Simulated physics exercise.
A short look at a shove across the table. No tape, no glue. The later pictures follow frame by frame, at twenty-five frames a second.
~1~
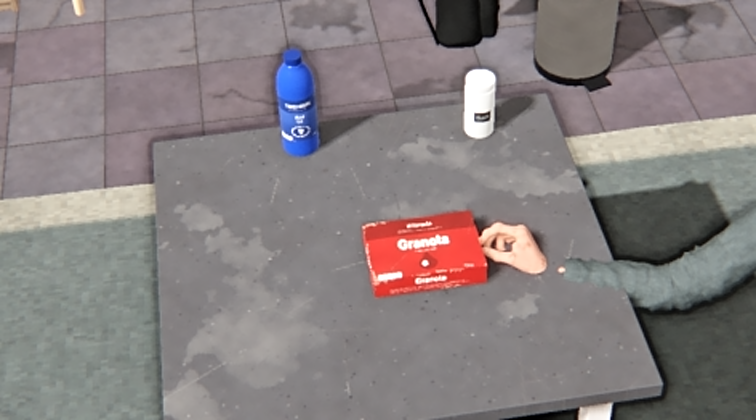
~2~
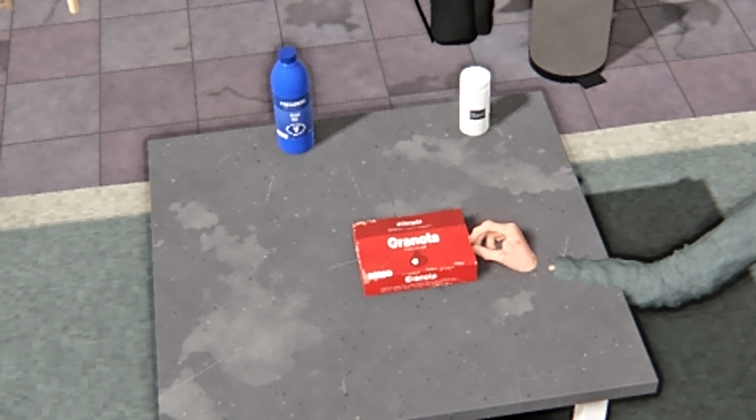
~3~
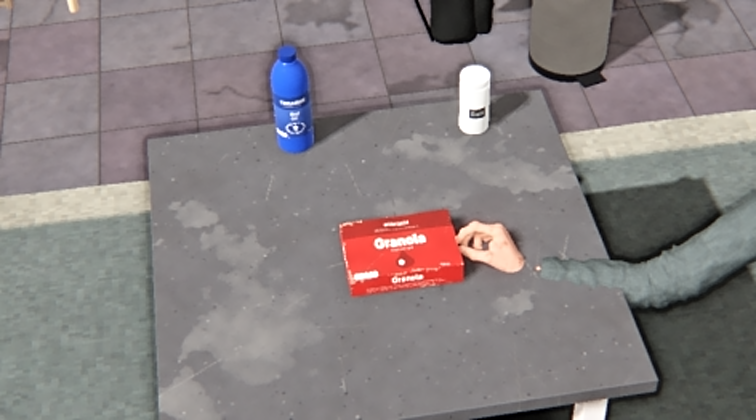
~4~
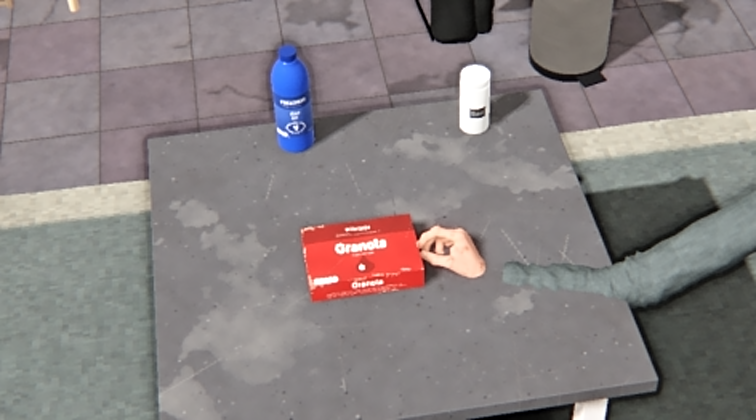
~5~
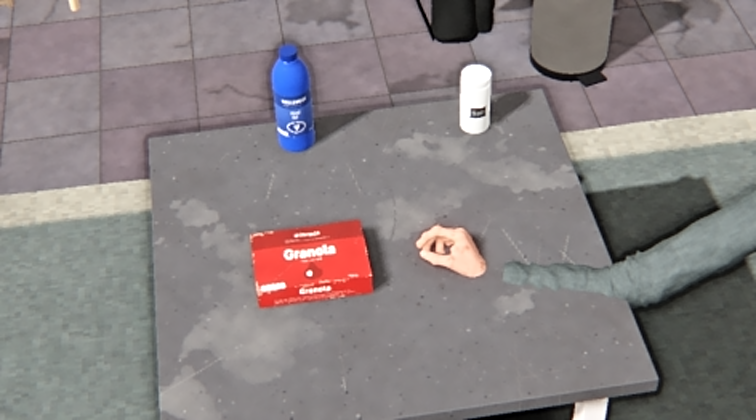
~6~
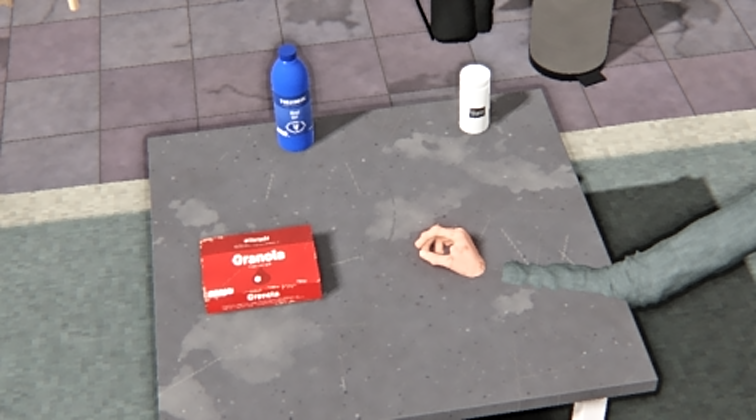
On a scuffed grey table, a hand pushed a red granola box to the left, then stayed still while the box kept sliding away from it, past a blue bottle and a white container standing behind.
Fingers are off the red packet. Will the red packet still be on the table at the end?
The red packet goes over the edge.
Then, 0.20 s past the last view, red packet now off the table.
Then, 0.30 s past the last view, things are still on the move.
Then, 0.50 s past the last view, as before.
Finally, off the table, red packet.
